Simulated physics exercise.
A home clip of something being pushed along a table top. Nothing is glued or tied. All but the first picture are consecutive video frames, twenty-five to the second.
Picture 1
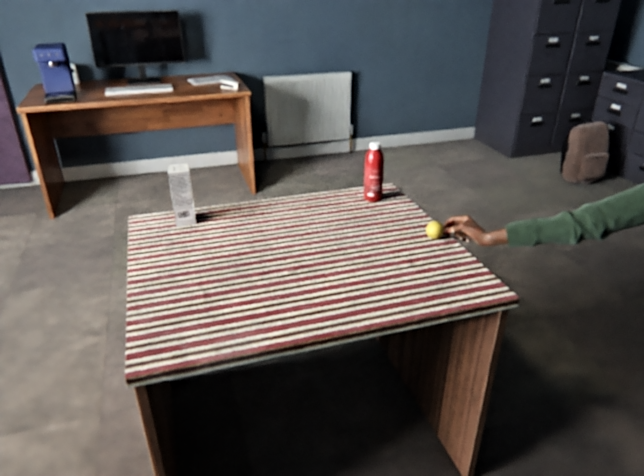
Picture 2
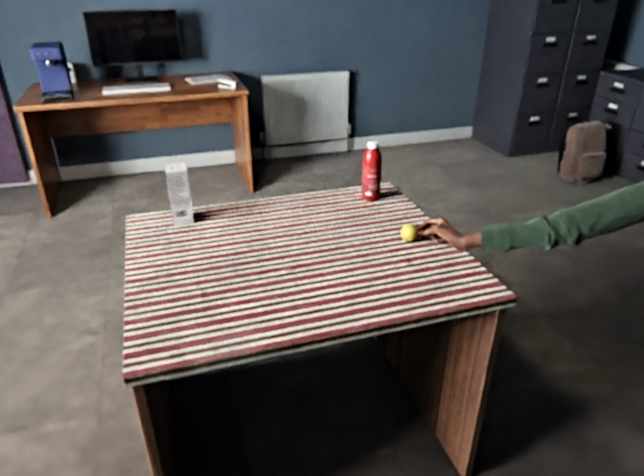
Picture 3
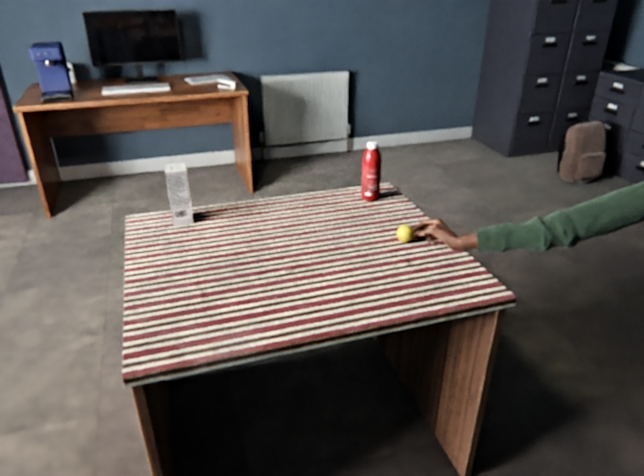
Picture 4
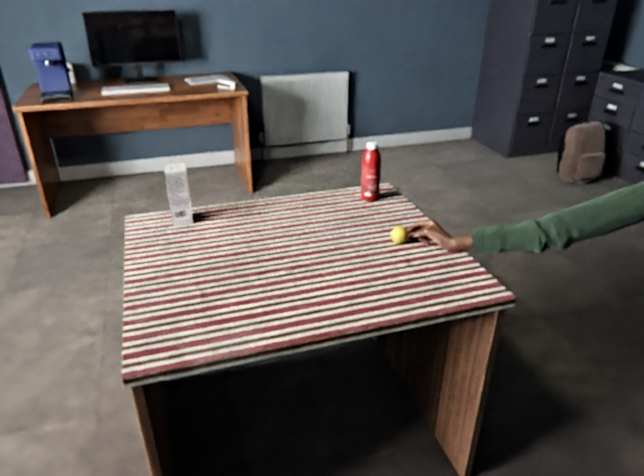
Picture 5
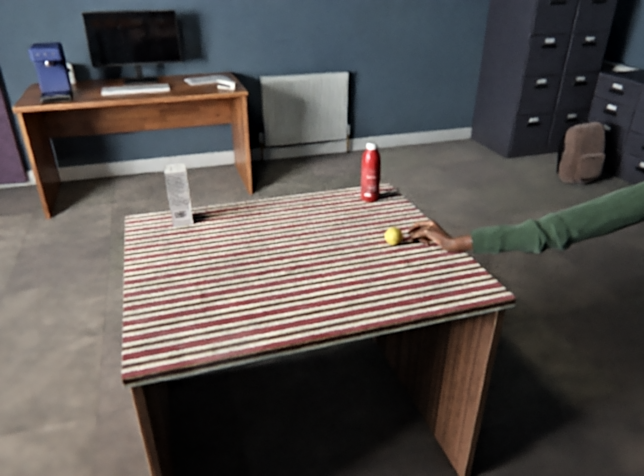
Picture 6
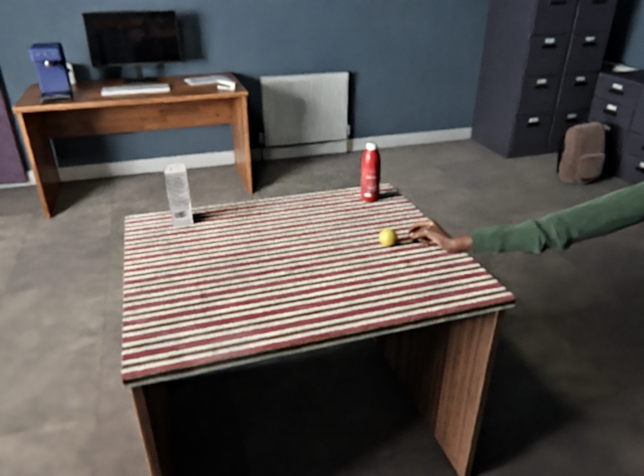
In the video, a hand in a green sleeve pushes a small yellow lemon leftward across a striped table top, then stays nearly still as the lemon moves slightly farther left, with a red bottle and clear container standing nearby.
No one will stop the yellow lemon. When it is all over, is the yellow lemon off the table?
The yellow lemon is still on the table.
Then, 0.10 s on from there, yellow lemon shifted about its own width near (376, 239).
Then, 0.30 s on from there, yellow lemon shifted well along near (357, 242).
Then, 0.50 s on from there, yellow lemon shifted well along near (345, 244).
In the end, moved from the start, yellow lemon. At the end, from the last picture's camera, yellow lemon near (341, 245).
